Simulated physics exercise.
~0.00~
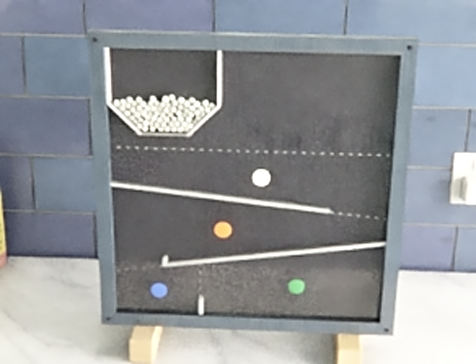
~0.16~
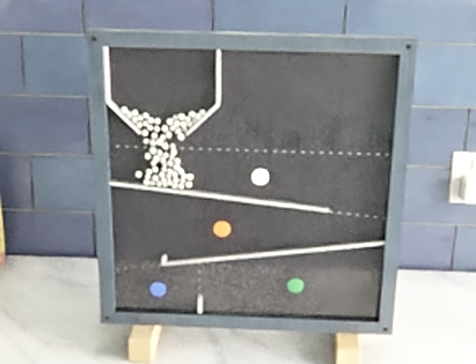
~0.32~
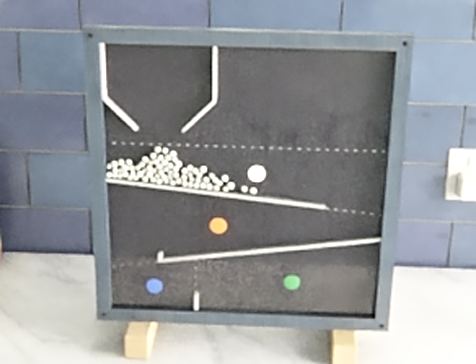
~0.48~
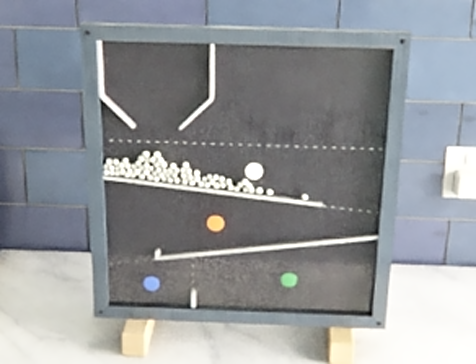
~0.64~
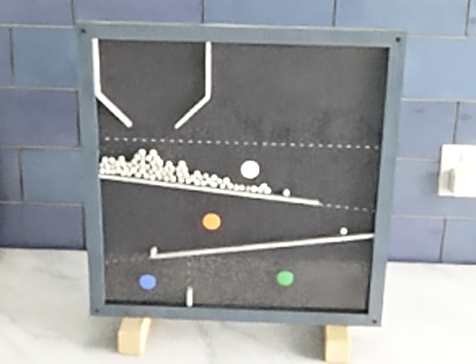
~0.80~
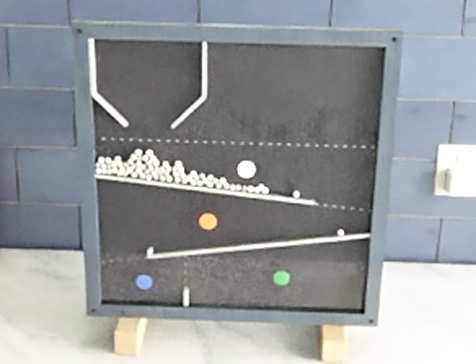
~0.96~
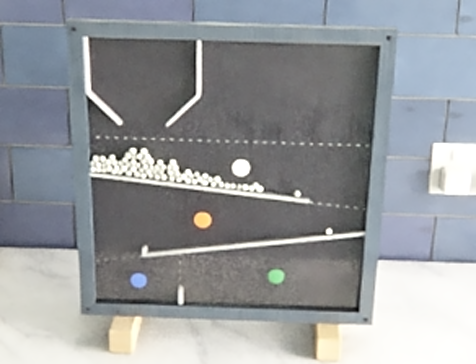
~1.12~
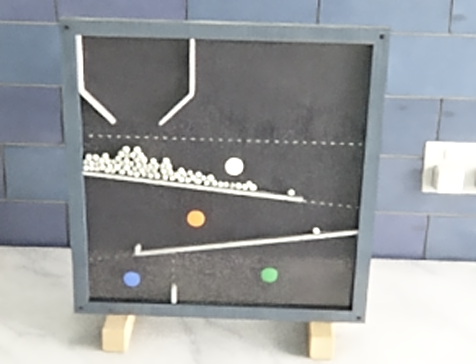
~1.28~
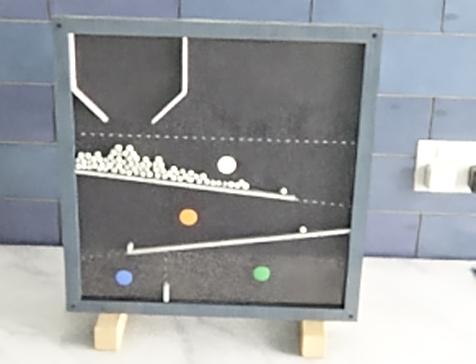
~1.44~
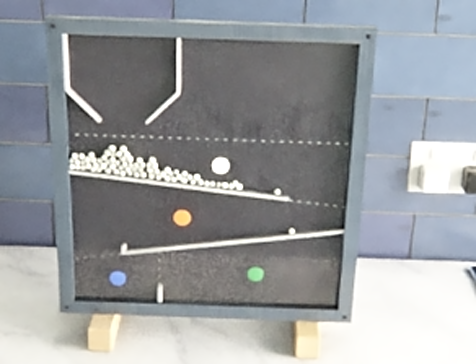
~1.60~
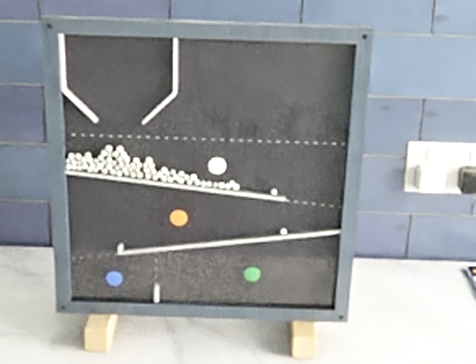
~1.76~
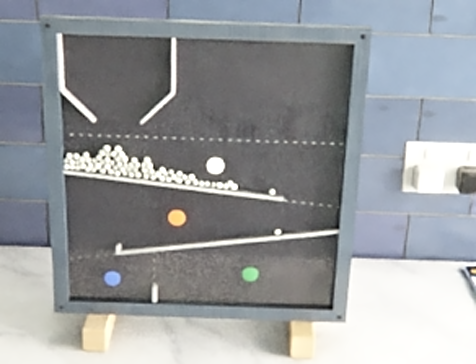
In the video, small white balls pour from a hopper in a framed black panel and pile up on the upper sloping ledge near the white dot, while one drops onto the lower ledge and creeps left; nearly all remain heaped above as the view shifts right.
